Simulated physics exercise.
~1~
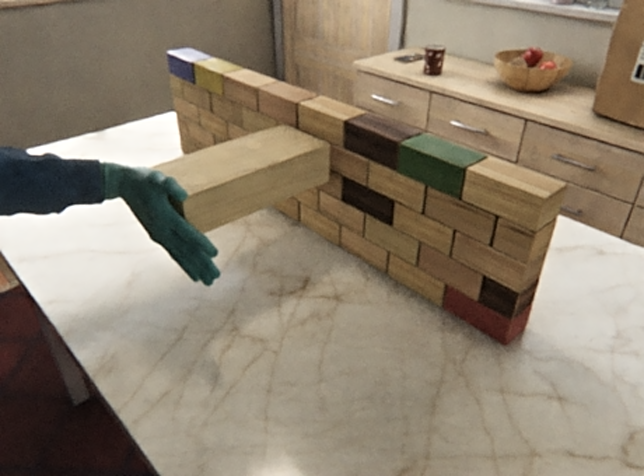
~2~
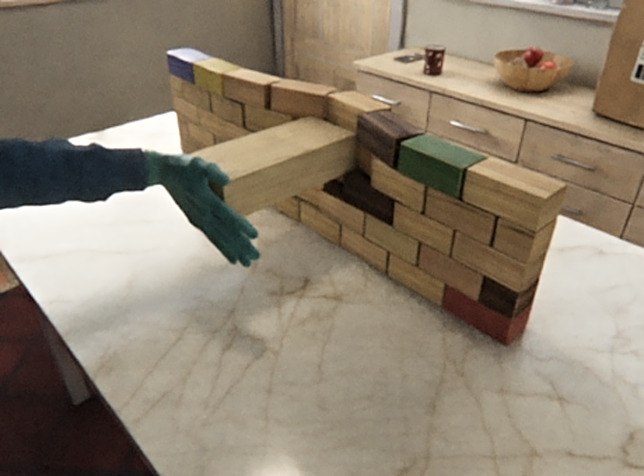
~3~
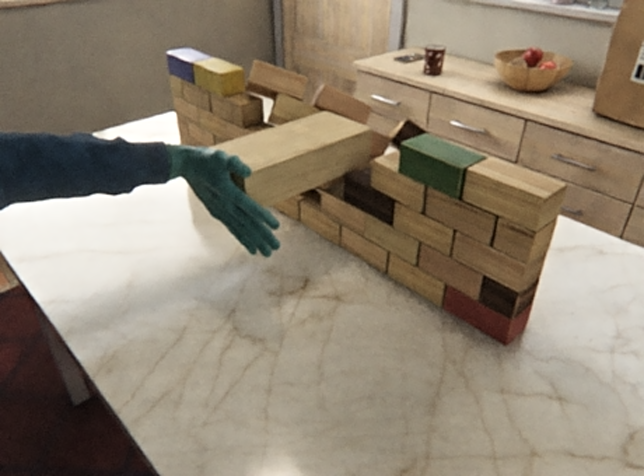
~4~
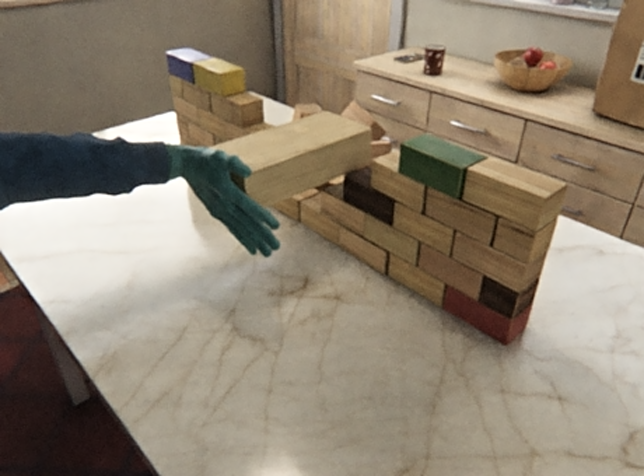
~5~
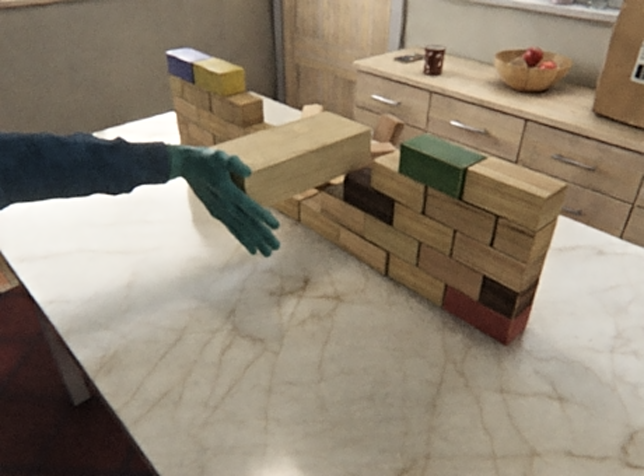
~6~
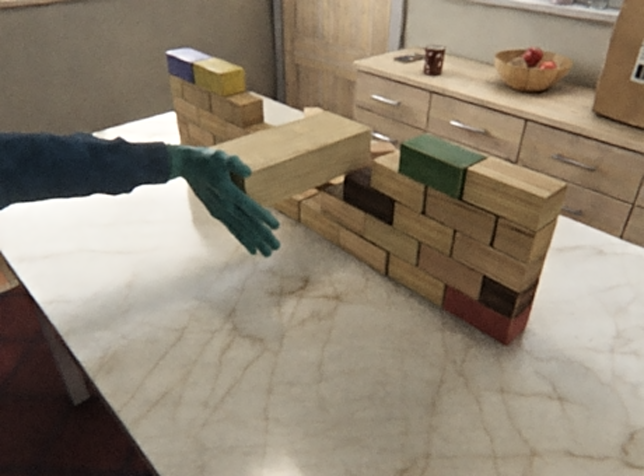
A gloved hand in a dark blue sleeve reaches in from the left, at the near end of a long pale wooden block, seen from slightly above a marble-topped table. The block points at a low wall of mostly tan wooden bricks, with blue and yellow ones at the far left, green near the top right and red at the bottom right corner. The block pushes into the wall, and the upper middle bricks slide back, tilt and tumble behind it. The block stops and stays still, leaving a wide gap, while the blue, yellow, green and red bricks remain in place.
